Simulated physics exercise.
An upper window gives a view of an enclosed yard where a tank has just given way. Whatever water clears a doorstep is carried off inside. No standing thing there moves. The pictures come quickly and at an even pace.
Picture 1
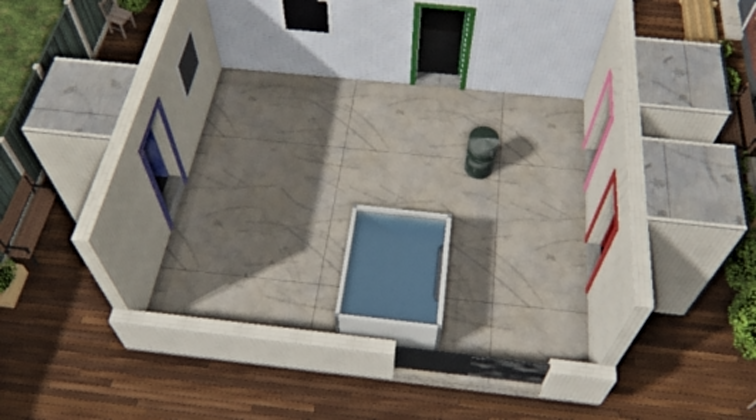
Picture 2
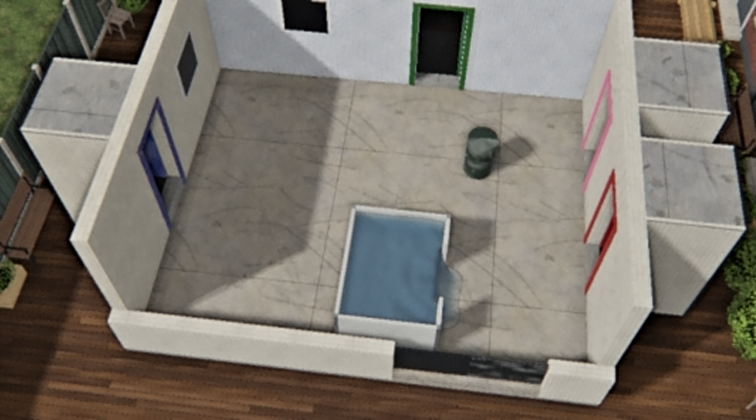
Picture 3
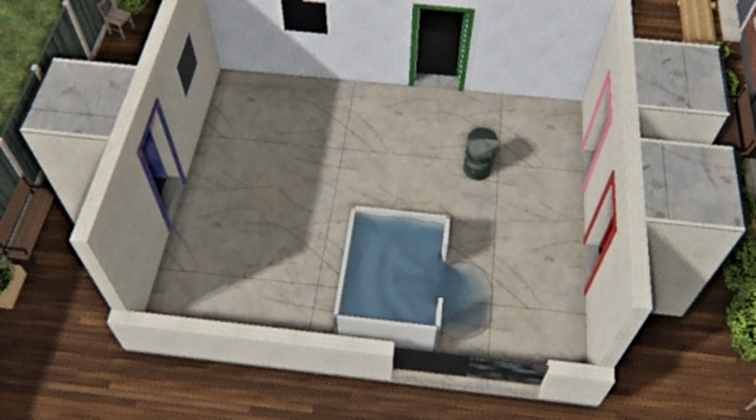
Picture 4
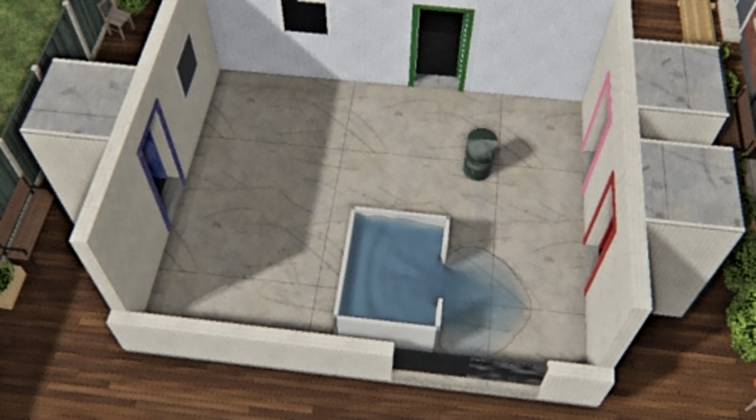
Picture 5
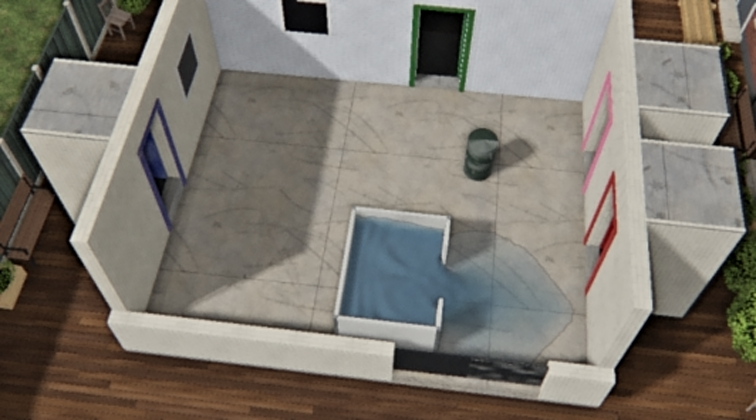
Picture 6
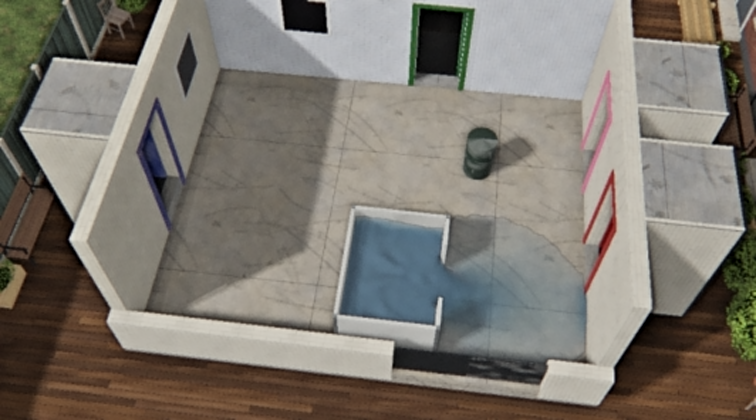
In a walled yard, a white-sided tank of water gave way on its right side, and the water poured out through the gap and spread across the paved floor to the right-hand wall.
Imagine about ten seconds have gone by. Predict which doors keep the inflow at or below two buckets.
Prediction: The pink door goes above, the blue door stays at or below, the green door stays at or below, the red door goes above.
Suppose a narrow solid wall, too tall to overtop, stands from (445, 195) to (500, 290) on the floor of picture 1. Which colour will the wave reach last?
That would be the blue one.
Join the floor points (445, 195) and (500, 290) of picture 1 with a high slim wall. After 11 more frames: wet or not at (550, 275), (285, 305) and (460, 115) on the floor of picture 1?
Results in sequence: Swamped / bone-dry / bone-dry.
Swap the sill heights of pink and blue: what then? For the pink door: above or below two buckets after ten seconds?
I reckon pink doesn't reach the mark.
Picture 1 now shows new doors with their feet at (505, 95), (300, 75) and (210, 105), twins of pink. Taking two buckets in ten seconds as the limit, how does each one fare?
First crosses the line, second stays short of it, third crosses the line.
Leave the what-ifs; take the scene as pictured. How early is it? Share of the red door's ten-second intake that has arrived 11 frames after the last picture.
It should be near 40 percent of the ten-second total.
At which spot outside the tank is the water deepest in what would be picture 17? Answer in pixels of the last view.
Point to roughly (529, 334).
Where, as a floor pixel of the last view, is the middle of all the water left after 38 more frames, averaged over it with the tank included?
Close to (462, 228).
A moment on, water covers 20 % of the floor; the pink door not reached, the blue door not reached, the green door not reached, the red door over two buckets in.
Next, water covers 25 % of the floor; the pink door under two buckets in, the blue door not reached, the green door not reached, the red door far over two buckets in.
Then, water covers 30 % of the floor; the pink door under two buckets in, the blue door not reached, the green door not reached, the red door far over two buckets in.
Later, water covers 55 % of the floor; the pink door over two buckets in, the blue door not reached, the green door wet at the sill, nothing in, the red door far over two buckets in.
In the end, water covers 85 % of the floor; the pink door over two buckets in, the blue door wet at the sill, nothing in, the green door wet at the sill, nothing in, the red door far over two buckets in.
